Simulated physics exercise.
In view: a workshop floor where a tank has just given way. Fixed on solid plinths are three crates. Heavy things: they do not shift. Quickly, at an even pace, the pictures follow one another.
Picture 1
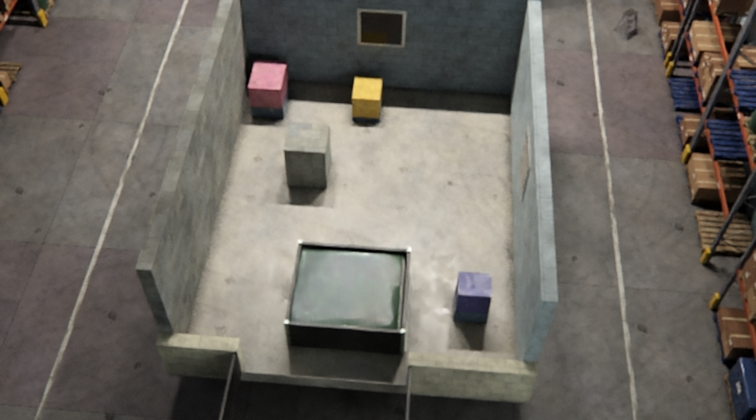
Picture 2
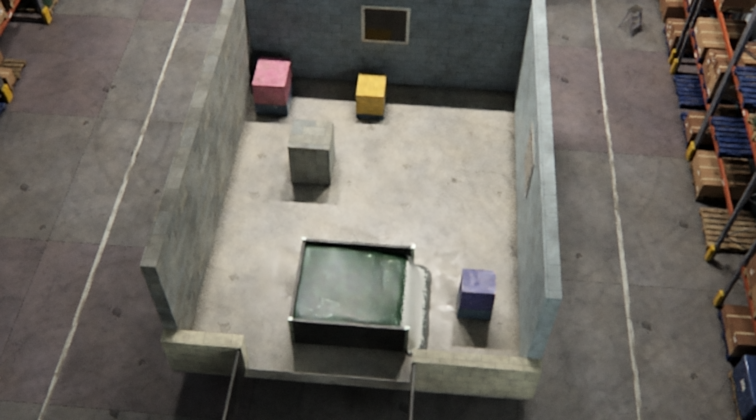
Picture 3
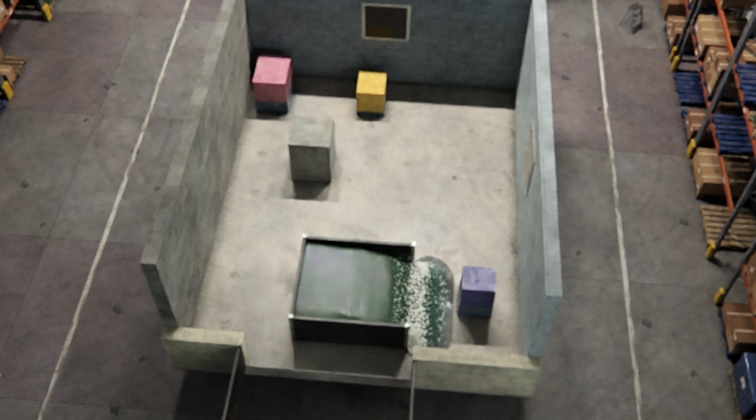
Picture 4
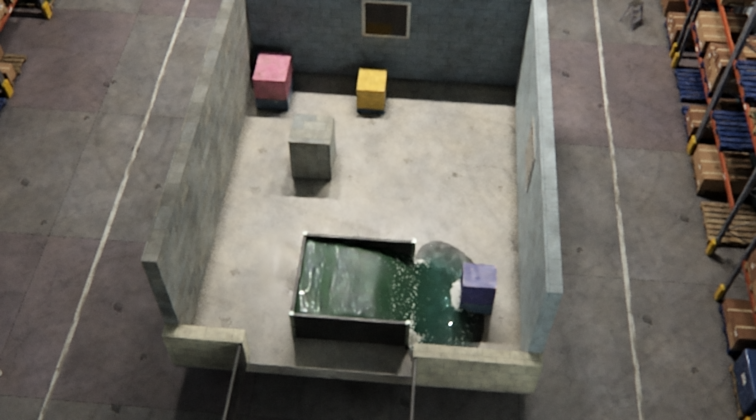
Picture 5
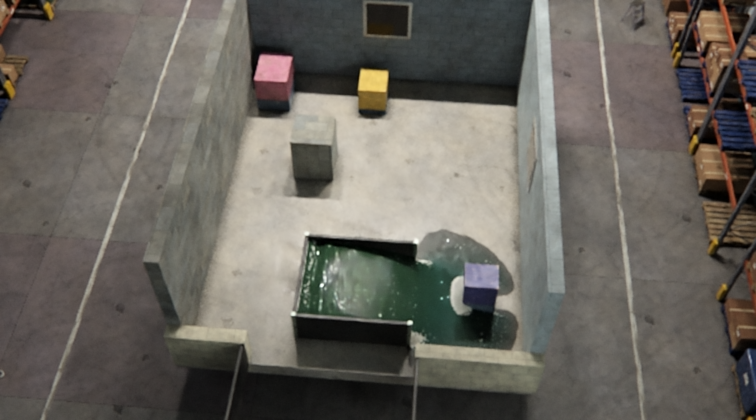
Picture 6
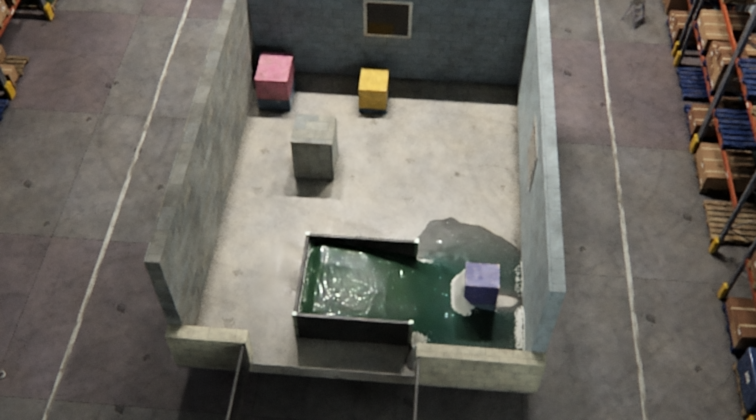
Green water poured out of the right side of a square tank, spread across the pale floor, and flowed around the purple block to the right-hand wall, while the other blocks stayed still.
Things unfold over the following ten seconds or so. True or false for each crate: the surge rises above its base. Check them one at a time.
Yellow crate: True; blue crate: True; pink crate: False.
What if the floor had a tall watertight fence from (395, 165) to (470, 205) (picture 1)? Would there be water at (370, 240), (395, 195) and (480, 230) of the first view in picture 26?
First unwetted, then inundated, then inundated.
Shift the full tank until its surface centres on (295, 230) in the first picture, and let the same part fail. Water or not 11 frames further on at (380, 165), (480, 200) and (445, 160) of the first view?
As listed: Clear, awash, wet.
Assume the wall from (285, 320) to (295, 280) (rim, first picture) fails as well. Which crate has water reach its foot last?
That is the one in blue.
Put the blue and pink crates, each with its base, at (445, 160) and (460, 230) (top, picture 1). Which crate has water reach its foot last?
From the scene, I'd name the crate marked yellow.
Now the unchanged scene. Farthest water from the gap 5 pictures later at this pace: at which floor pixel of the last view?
Around (512, 197).
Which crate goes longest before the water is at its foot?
It would be the pink one.
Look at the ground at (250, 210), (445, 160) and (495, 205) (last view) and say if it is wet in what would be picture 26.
First spot clear, second spot swamped, third spot swamped.
A moment on, water covers 15 % of the floor; the yellow crate not reached, the blue crate water round its plinth, the pink crate not reached.
Next, water covers 25 % of the floor; the yellow crate not reached, the blue crate water round its plinth, the pink crate not reached.
Then, water covers 45 % of the floor; the yellow crate not reached, the blue crate water round its plinth, the pink crate not reached.
Later, water covers 65 % of the floor; the yellow crate water round its plinth, the blue crate water round its plinth, the pink crate water round its plinth.
In the end, water covers 95 % of the floor; the yellow crate was topped, the blue crate was topped, the pink crate stayed above the water.
